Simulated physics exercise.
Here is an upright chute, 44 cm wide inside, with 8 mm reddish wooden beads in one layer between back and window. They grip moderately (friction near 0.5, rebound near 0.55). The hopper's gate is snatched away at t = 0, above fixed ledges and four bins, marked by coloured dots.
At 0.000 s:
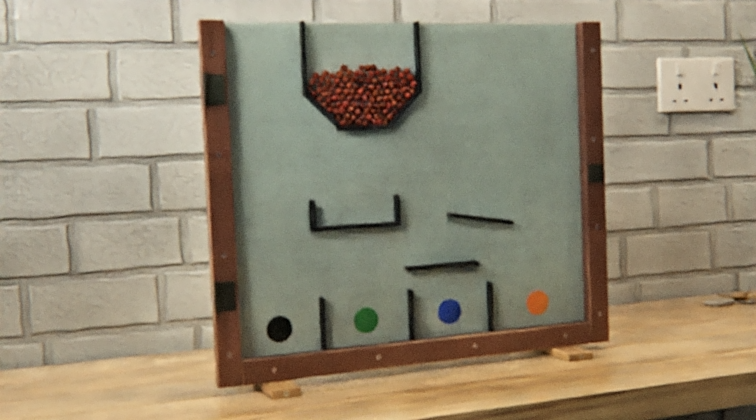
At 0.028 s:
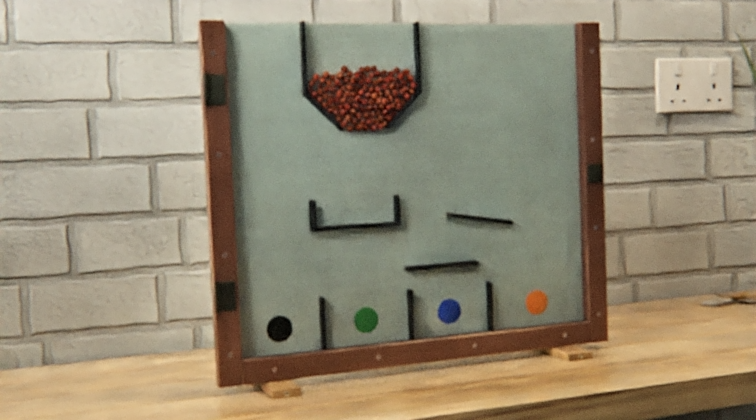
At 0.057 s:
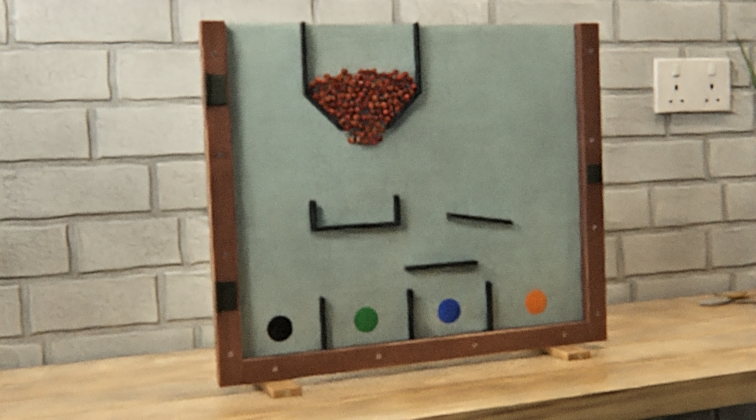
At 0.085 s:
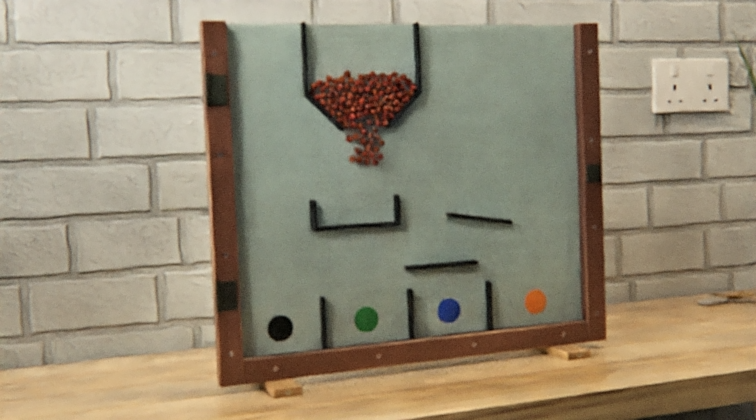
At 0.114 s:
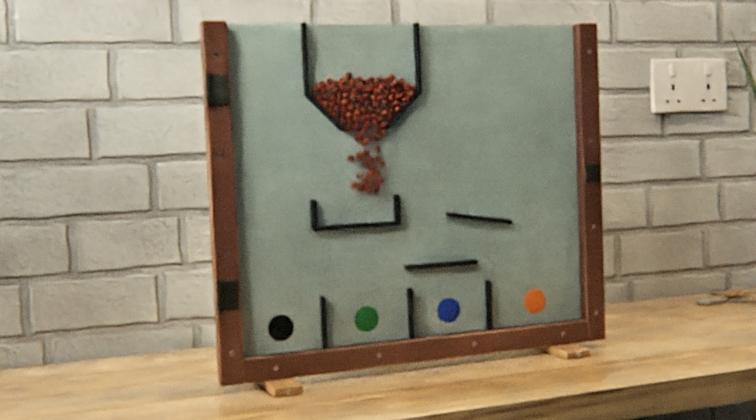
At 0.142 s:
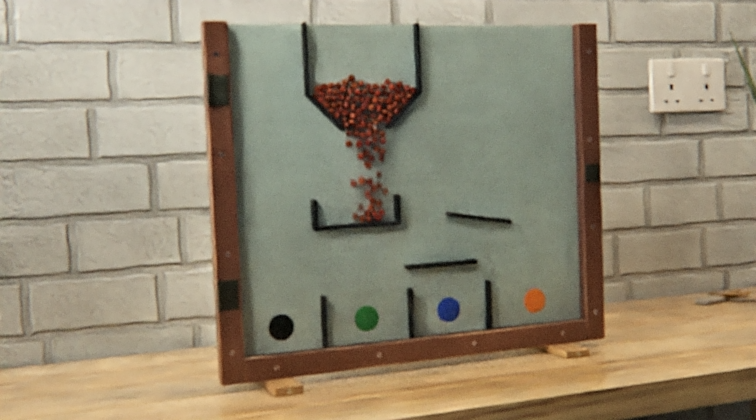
An upright board with a wooden frame stood on a table, holding reddish beads in a hopper at the top, and then they streamed out of its bottom and dropped into the black tray below.
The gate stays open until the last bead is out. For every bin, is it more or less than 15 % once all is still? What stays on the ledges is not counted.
Green bin: Less; orange bin: Less; black bin: Less; blue bin: Less than 15 %.
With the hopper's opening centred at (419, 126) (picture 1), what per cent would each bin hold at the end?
Green bin: 50; orange bin: 30; black bin: 0; blue bin: 5.
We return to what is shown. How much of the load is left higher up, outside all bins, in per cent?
About 80 per cent.
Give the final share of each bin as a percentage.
Green bin: 5; orange bin: 5; black bin: 10; blue bin: 5.
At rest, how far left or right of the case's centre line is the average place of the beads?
Some 6 cm left of it.
After 0.24 s 60 % have left the hopper; down in the bins, nothing yet.
After 0.34 s 90 % have left the hopper; down in the bins, nothing yet.
After 0.55 s 100 % have left the hopper; down in the bins, nothing yet.
All still by 2.2 s, green 5 %, orange 5 %, black 10 %, blue 5 %, left higher up 80 %.
